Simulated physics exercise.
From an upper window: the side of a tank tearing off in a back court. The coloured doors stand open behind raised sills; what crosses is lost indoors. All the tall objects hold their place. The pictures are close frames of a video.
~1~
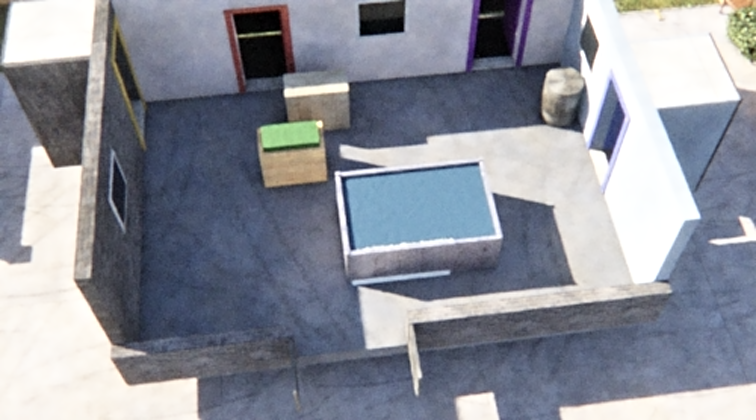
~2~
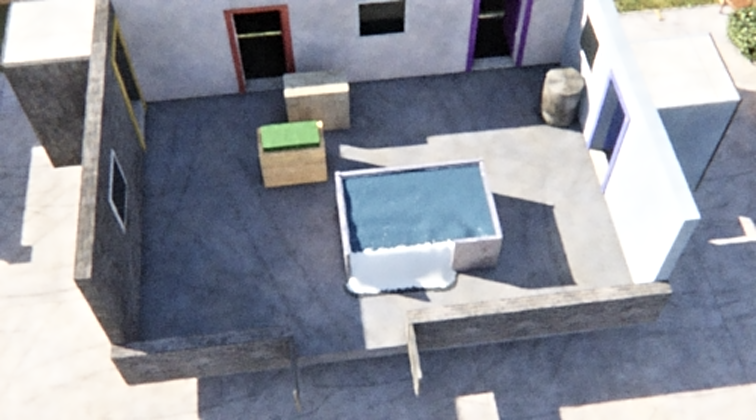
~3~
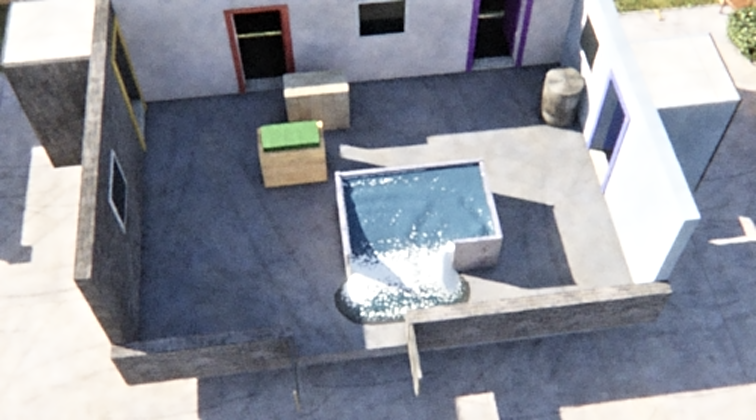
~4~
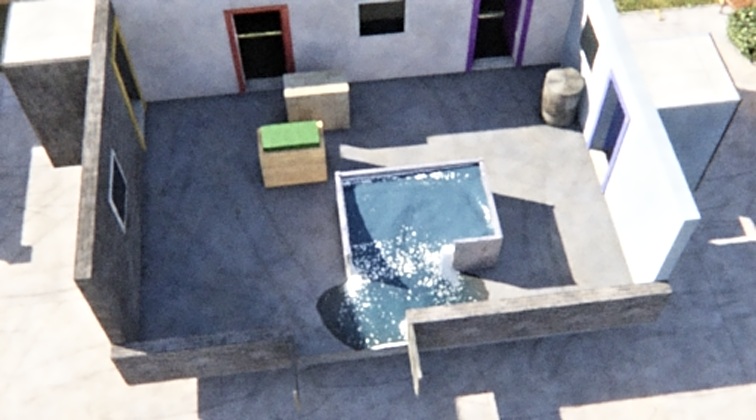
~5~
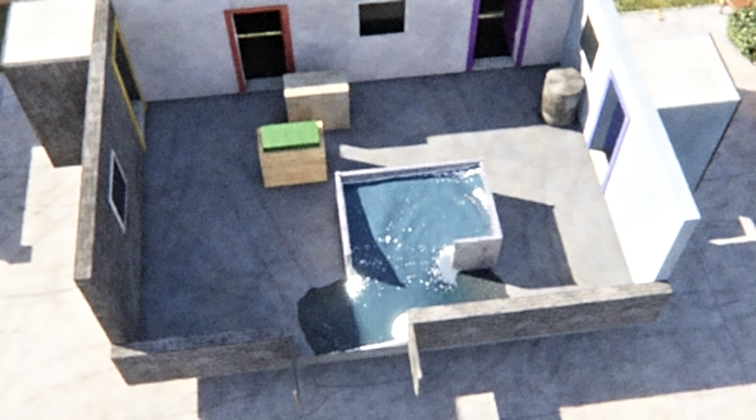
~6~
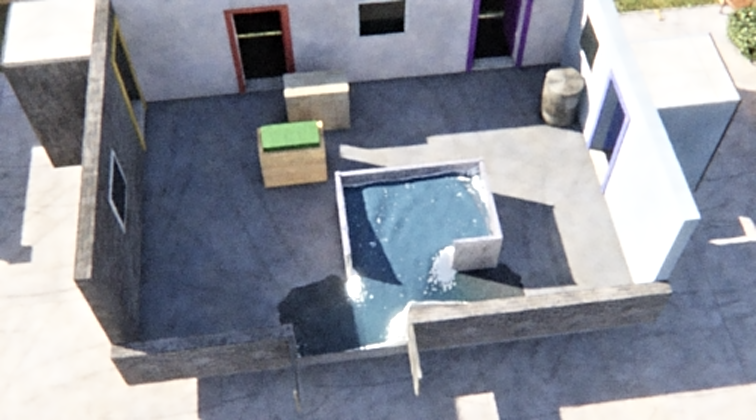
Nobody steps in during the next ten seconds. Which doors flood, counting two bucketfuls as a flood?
The purple door holds within the limit; the blue door floods; the red door holds within the limit; the yellow door holds within the limit.
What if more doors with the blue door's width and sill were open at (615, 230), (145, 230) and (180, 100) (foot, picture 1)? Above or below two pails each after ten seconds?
One after the other: Is over, holds, stays under.
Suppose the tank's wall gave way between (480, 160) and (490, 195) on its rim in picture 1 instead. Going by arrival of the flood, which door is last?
The yellow one.
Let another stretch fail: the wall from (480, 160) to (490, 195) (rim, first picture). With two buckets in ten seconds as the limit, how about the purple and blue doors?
One by one: The purple door is over; the blue door takes more.
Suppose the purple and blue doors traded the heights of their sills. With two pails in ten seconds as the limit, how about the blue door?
One by one: Blue lets less in.
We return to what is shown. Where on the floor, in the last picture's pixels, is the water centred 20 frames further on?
Around (451, 256).
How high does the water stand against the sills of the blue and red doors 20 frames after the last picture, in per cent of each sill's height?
In turn 220 and 0 per cent.
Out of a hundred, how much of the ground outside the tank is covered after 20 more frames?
Roughly 30 per cent.
A moment on, water covers 15 % of the floor; the purple door not reached, the blue door not reached, the red door not reached, the yellow door not reached.
Next, water covers 25 % of the floor; the purple door not reached, the blue door wet at the sill, nothing in, the red door not reached, the yellow door not reached.
Then, water covers 30 % of the floor; the purple door not reached, the blue door under two buckets in, the red door not reached, the yellow door not reached.
Later, water covers 60 % of the floor; the purple door wet at the sill, nothing in, the blue door over two buckets in, the red door not reached, the yellow door not reached.
In the end, water covers 85 % of the floor; the purple door wet at the sill, nothing in, the blue door over two buckets in, the red door wet at the sill, nothing in, the yellow door wet at the sill, nothing in.
